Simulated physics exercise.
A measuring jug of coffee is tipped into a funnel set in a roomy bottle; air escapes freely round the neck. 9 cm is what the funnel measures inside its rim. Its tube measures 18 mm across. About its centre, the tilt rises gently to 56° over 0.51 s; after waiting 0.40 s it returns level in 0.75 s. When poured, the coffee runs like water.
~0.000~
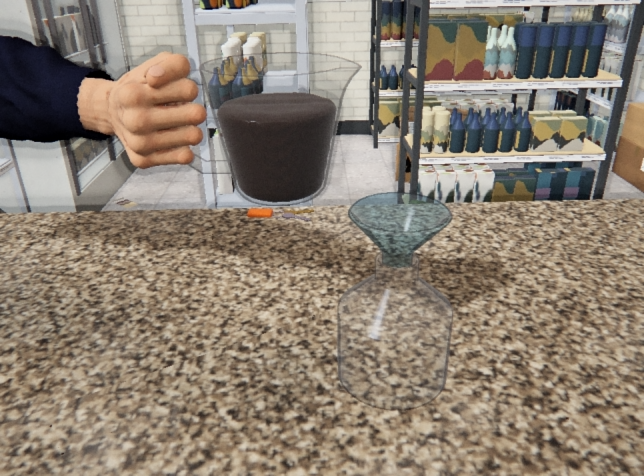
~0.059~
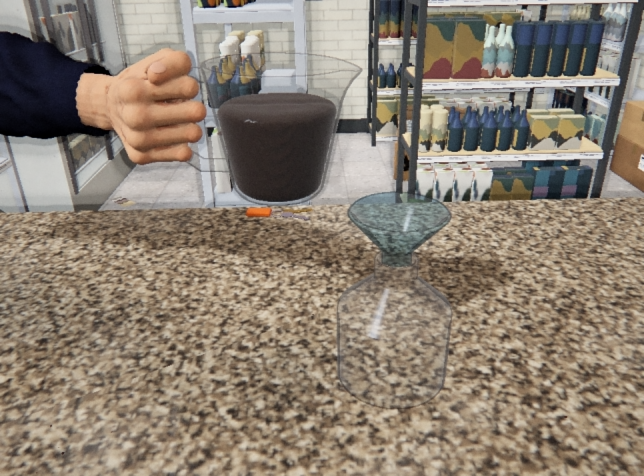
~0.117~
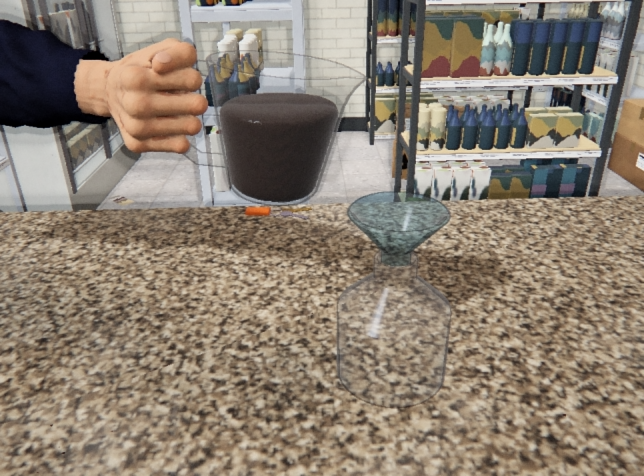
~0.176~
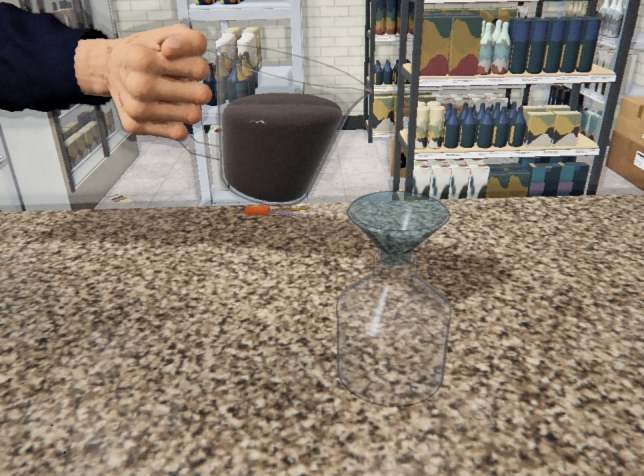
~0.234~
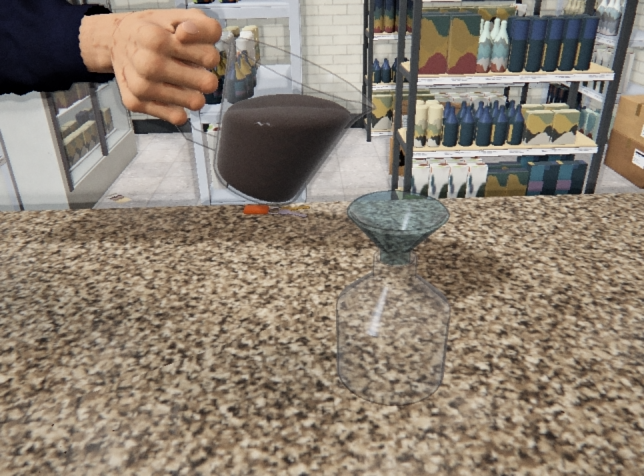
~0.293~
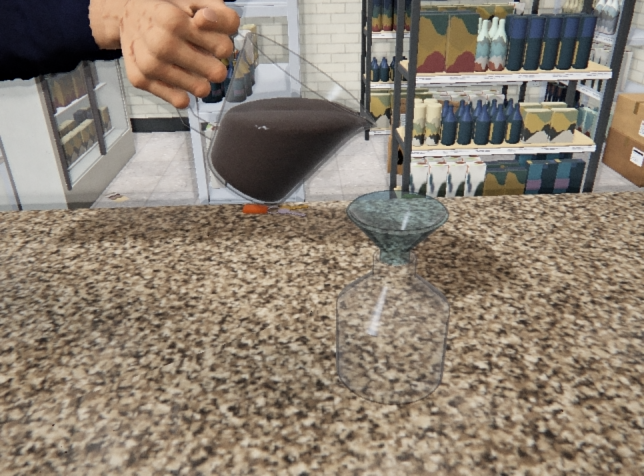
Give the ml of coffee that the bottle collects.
The bottle ends up with around 170 ml.
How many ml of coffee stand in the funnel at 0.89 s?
Reading: Approx. 65 ml.
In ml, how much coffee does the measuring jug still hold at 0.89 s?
Remaining volume: Approx. 280 ml.
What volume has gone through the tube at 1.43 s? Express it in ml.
Roughly 140 ml.
Then, 0.64 s in, the tilt is 56° and 20 ml has passed the tube, 45 ml is in the funnel, 345 ml in the measuring jug and 0 ml has missed.
Then, 0.89 s in, the tilt is 56° and 60 ml has passed the tube, 65 ml is in the funnel, 275 ml in the measuring jug and 35 ml has missed.
Then, 1.15 s in, the tilt is 43° and 95 ml has passed the tube, 70 ml is in the funnel, 250 ml in the measuring jug and 60 ml has missed.
Then, 1.43 s in, the tilt is 12° and 135 ml has passed the tube, 35 ml is in the funnel, 245 ml in the measuring jug and 60 ml has missed.
Finally, 170 ml has passed the tube, 0 ml is in the funnel, 245 ml in the measuring jug and 60 ml has missed.
